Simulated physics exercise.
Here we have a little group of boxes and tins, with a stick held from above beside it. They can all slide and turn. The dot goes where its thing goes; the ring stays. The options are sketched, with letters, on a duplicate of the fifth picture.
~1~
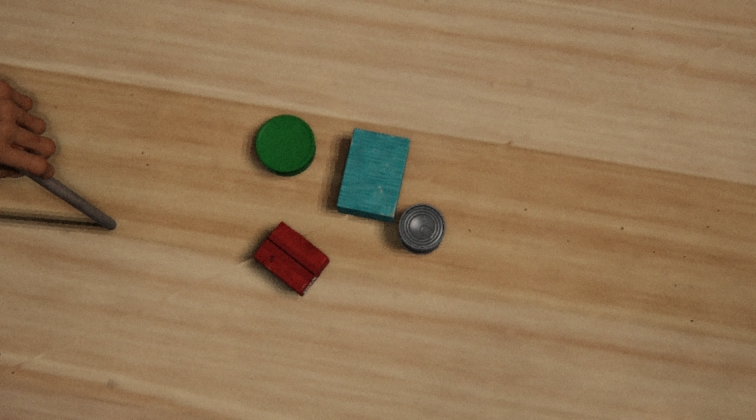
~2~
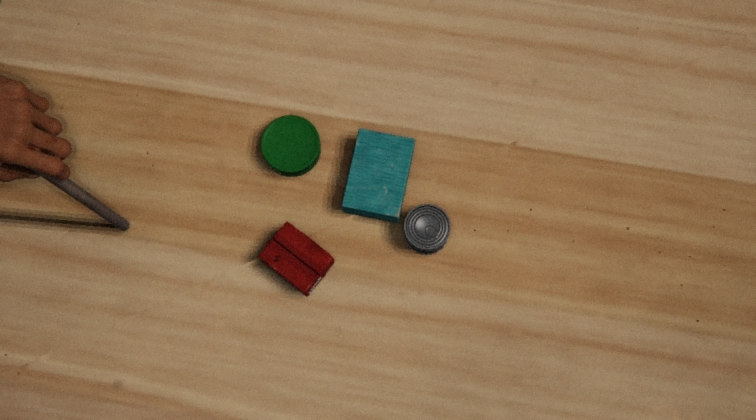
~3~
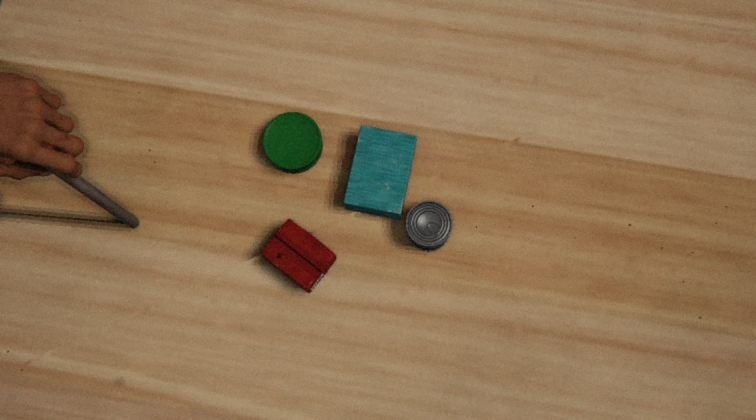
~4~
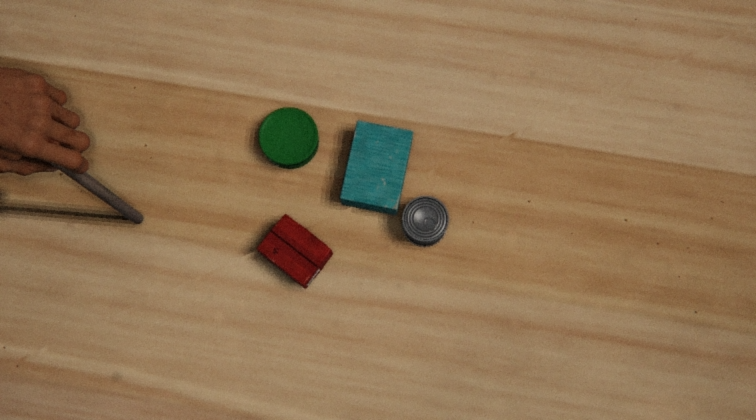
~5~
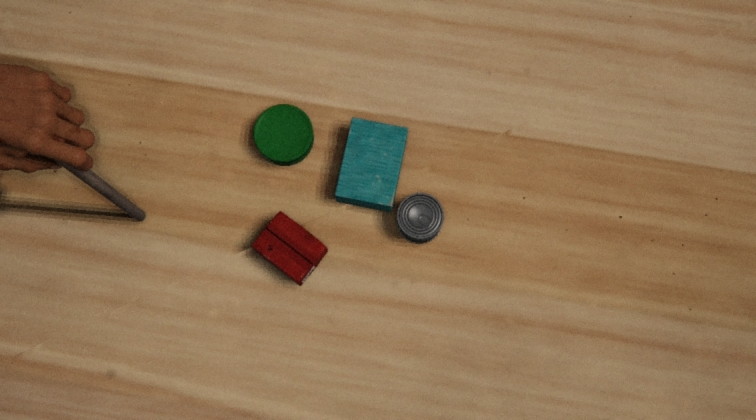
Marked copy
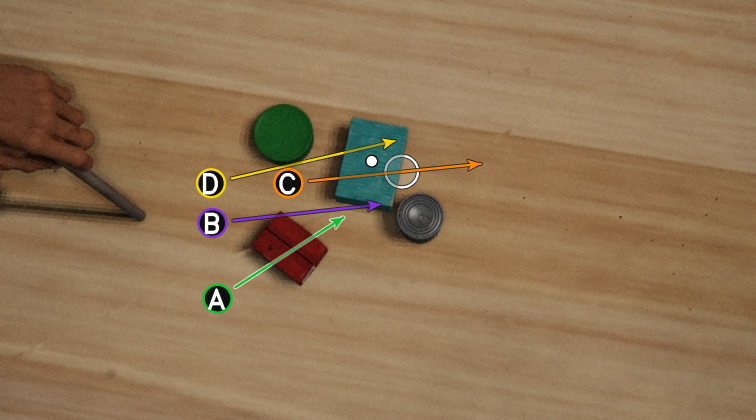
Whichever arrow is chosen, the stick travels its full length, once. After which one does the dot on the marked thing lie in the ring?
With D the dot lies in the ring.
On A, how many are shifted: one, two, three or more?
In all, two.
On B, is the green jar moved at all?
On that stroke, no.
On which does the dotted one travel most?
C.
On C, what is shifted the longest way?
The turquoise block.
On the marked copy, A from (235, 287) to (344, 217); B from (233, 221) to (380, 204); C from (309, 181) to (481, 164); D from (231, 179) to (395, 141); the ring at (401, 172); the white dot at (372, 161).
Following D. Soon after the start, foot of the stick (290, 165); turquoise block (372, 165); green jar (289, 129).
Later, foot of the stick (350, 152); turquoise block (378, 166); green jar (289, 128).
In the end, foot of the stick (395, 141); turquoise block (399, 176); green jar (289, 128); the dot on the turquoise block is in the ring.
As for the rest, A leaves the dotted thing at (392, 137); B leaves the dotted thing at (377, 155); C leaves the dotted thing at (466, 124).
